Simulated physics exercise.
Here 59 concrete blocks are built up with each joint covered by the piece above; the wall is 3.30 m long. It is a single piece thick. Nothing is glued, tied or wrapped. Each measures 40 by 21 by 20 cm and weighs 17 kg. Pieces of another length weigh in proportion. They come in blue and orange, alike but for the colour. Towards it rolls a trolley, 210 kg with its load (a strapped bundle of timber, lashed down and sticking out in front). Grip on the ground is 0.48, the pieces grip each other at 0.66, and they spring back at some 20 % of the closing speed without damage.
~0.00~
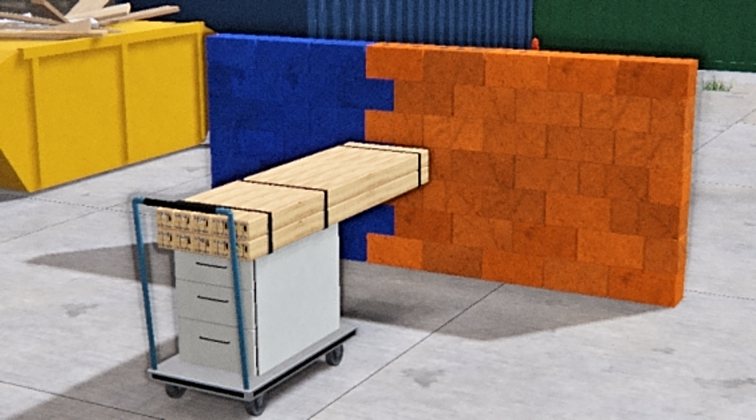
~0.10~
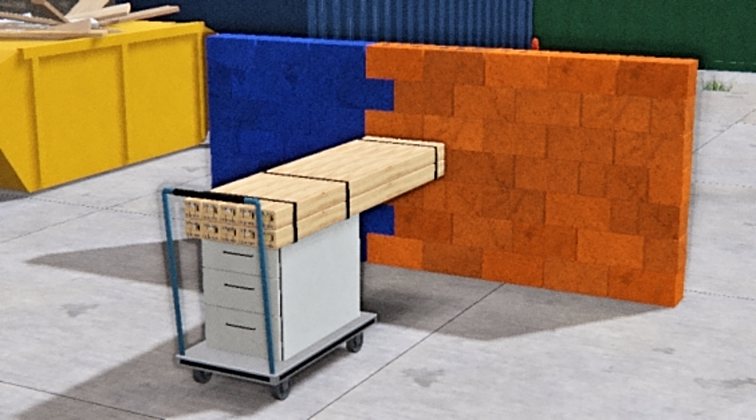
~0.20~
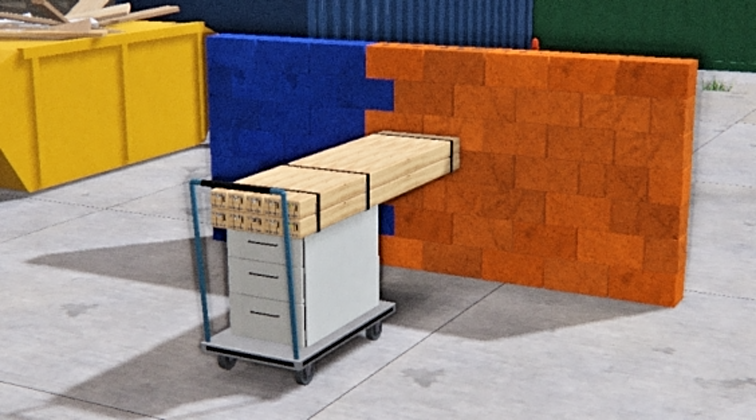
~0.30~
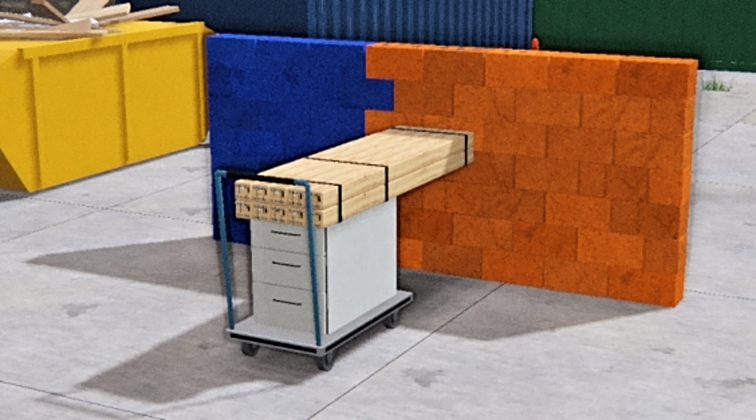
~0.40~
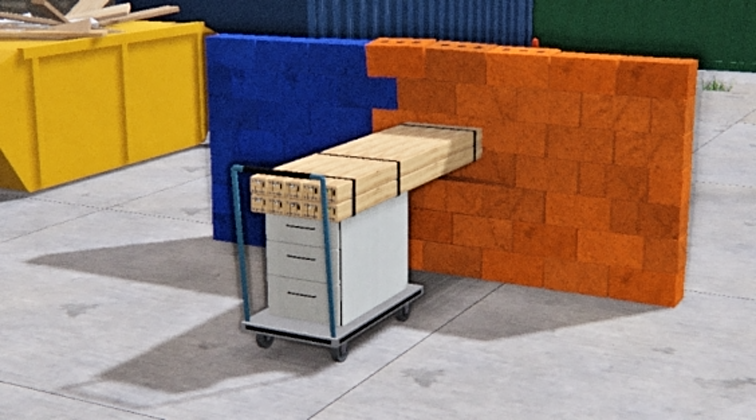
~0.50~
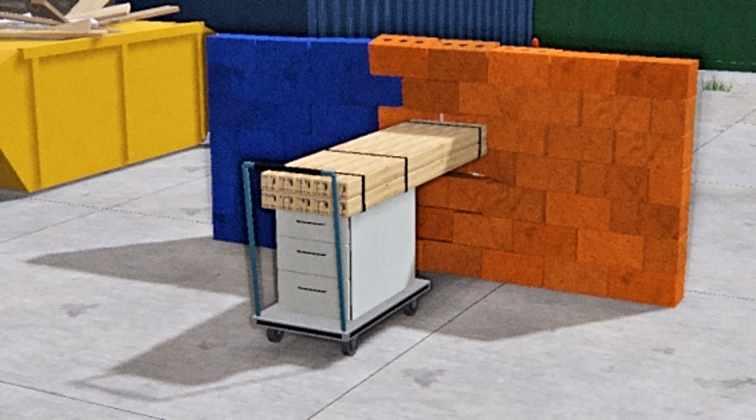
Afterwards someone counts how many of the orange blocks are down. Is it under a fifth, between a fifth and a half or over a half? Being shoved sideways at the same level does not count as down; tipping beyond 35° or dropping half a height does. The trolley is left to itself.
The part is from a fifth to a half.
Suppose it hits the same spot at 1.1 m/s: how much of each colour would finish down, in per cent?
In that case orange 0, blue 0 per cent.
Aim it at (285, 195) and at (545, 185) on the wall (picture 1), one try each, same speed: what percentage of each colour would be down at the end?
Orange 0 then 70, blue 0 then 0 per cent.
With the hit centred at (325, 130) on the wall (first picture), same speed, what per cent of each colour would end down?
Then orange 10, blue 40 per cent.
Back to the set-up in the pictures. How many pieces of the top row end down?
5 of them.
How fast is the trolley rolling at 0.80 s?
About 0.5 m/s.
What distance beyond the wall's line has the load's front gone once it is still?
Some 90 cm beyond.
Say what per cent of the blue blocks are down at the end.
By colour: Blue 10 per cent.
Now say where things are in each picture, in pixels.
In the first frame (places mark the middle of the side facing us), load (424, 162) 67 cm short of the wall; top orange block (453, 67); top blue block (230, 53); nothing disturbed.
In the second frame, load (440, 155) 45 cm short of the wall; top orange block (453, 67).
In the third frame, load (456, 148) 24 cm short of the wall; top orange block (453, 67).
In the fourth frame, load (470, 143) 32 mm short of the wall; top orange block (453, 67).
In the fifth frame, load (479, 139) 11 cm into the wall's line; top orange block (455, 66) leaning 6°; steepest lean 7°, the block at (395, 62); 11 disturbed, none down.
In the sixth frame, load (484, 135) 21 cm into the wall's line; top orange block (457, 66) leaning 10°; top blue block (230, 53); 18 disturbed, none down.
After 0.80 s, load 39 cm past the wall's line, still rolling; 2 of the 35 orange blocks down (2 of 59 in all colours); top orange block leaning 13°.
After 1.14 s, load 53 cm past the wall's line, still rolling; 13 of the 35 orange blocks down (15 of 59 in all colours); top orange block leaning 43°, 37 cm lower.
After 1.66 s, load 71 cm past the wall's line, still rolling; 13 of the 35 orange blocks down (15 of 59 in all colours); top orange block on its side.
At rest (3.1 s), load 90 cm past the wall's line, stopped; 13 of the 35 orange blocks down (15 of 59 in all colours); top orange block on its side; top blue block unmoved. That is 37 per cent. As the last picture would show them, middles, top orange block near (594, 204), top blue block near (239, 51).
